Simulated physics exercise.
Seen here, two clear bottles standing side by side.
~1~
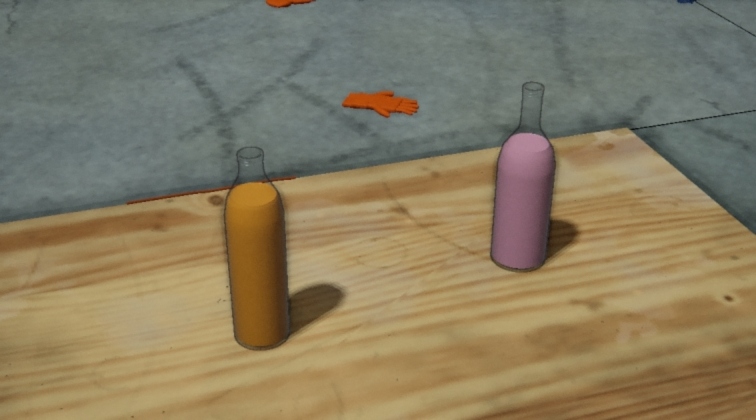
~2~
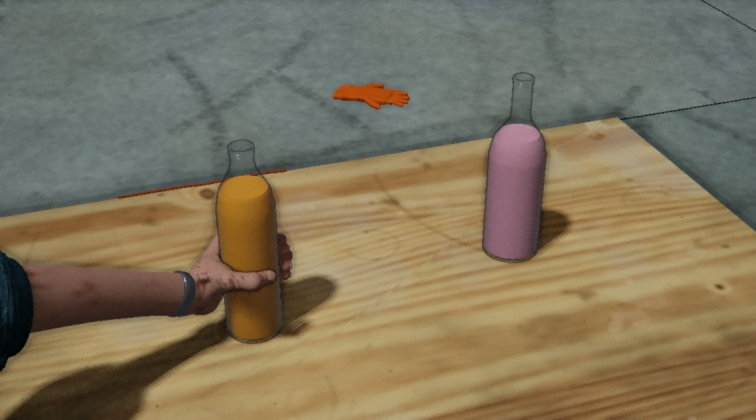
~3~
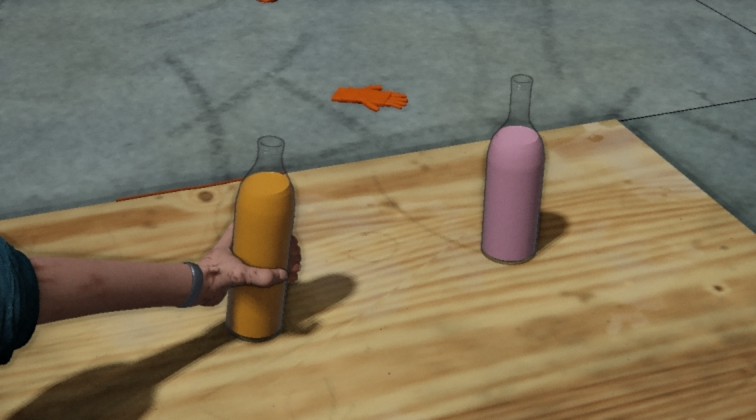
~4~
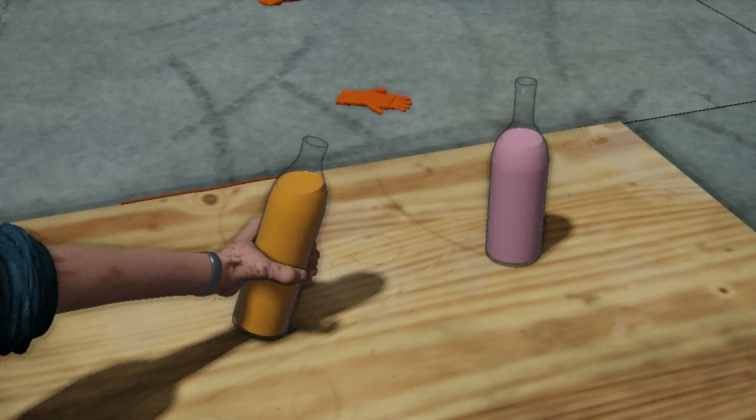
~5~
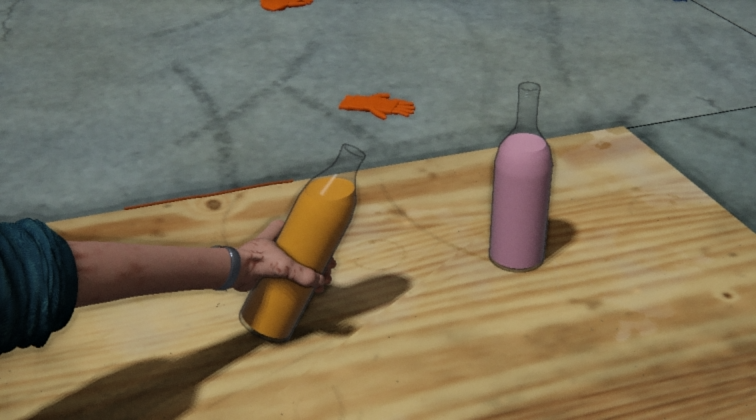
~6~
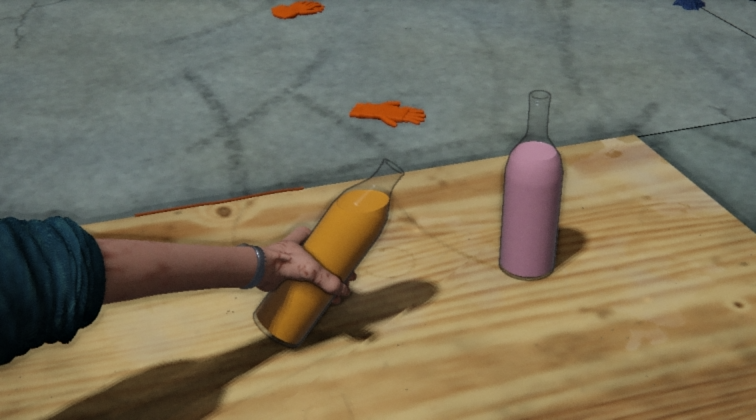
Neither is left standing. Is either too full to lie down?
The left one leaks and the right one leaks.
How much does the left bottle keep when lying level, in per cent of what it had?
Some 30 per cent.
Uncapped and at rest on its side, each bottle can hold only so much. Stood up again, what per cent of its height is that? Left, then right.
Roughly 24 per cent, then 24 per cent.
A moment on, the left bottle is nearly down; left bottle, a puddle at its mouth.
Further on, the left bottle lies flat; left bottle, a puddle at its mouth.
When it is over, both lie flat; left bottle, a puddle at its mouth; right bottle, a puddle at its mouth.
